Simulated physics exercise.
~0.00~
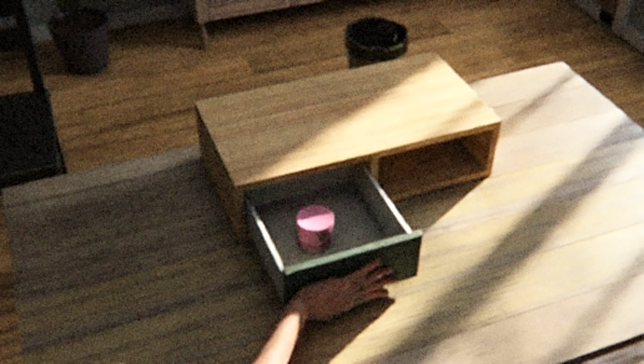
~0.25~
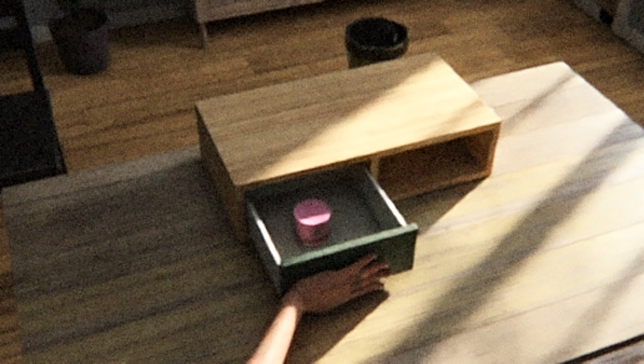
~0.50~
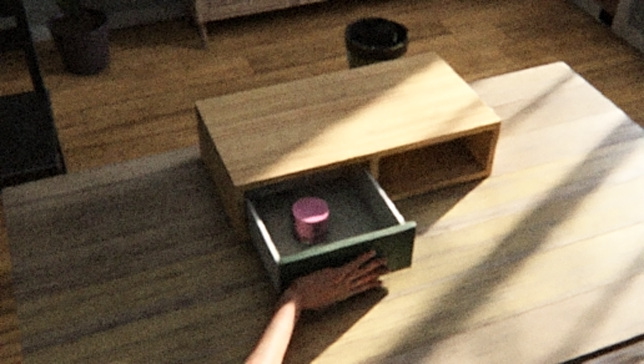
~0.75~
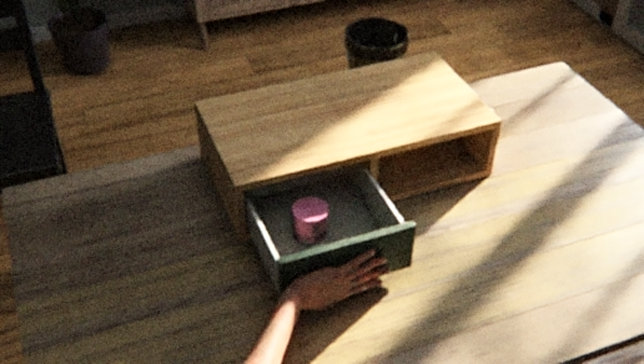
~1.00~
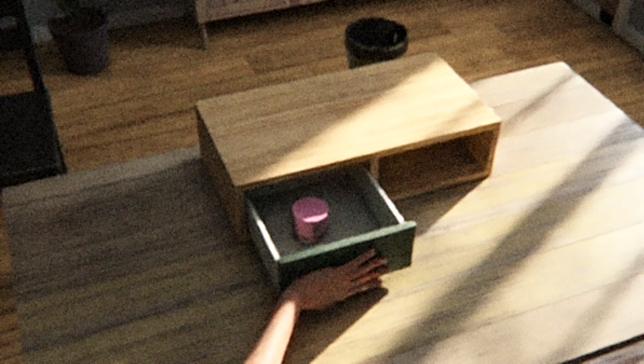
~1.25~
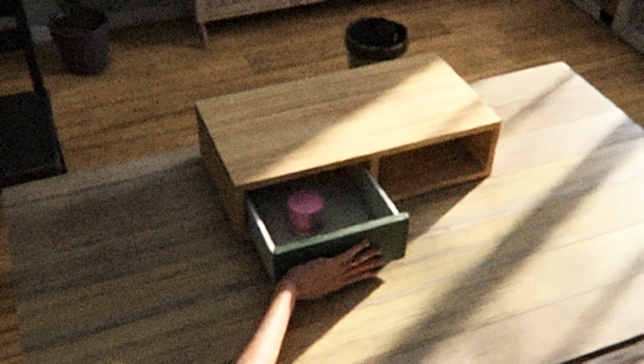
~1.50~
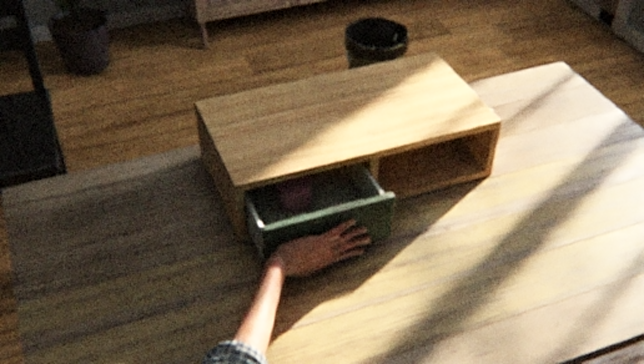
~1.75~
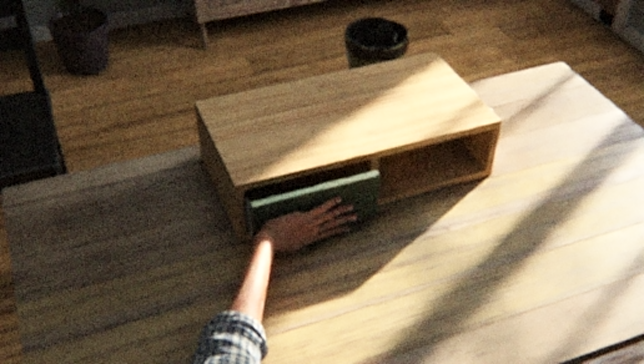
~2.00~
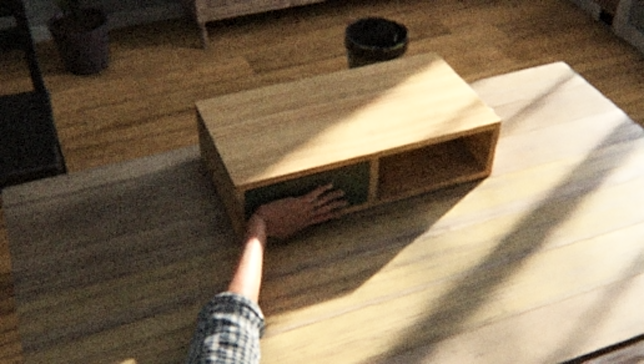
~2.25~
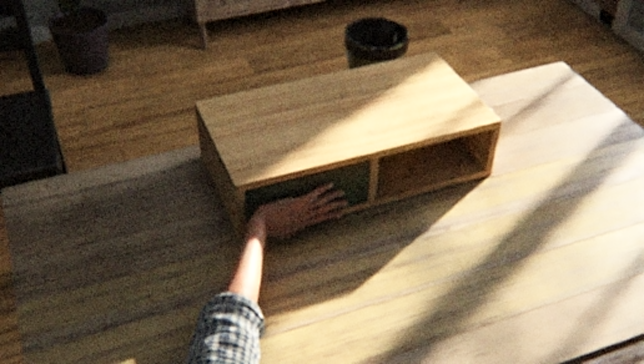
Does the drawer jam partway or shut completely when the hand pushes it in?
It shuts completely. The hand pushes the drawer all the way into the chest.
A green-fronted drawer stands open on the left side of a low wooden chest, with a small pink tin inside and a hand resting against its front. The hand nudges the drawer in a little, then holds nearly still for a short while. It then pushes again, and the drawer slides steadily inward, carrying the tin back under the chest's top until it is out of sight. A checked sleeve comes into view as the arm reaches further. The drawer ends fully closed, with the hand still against its front.
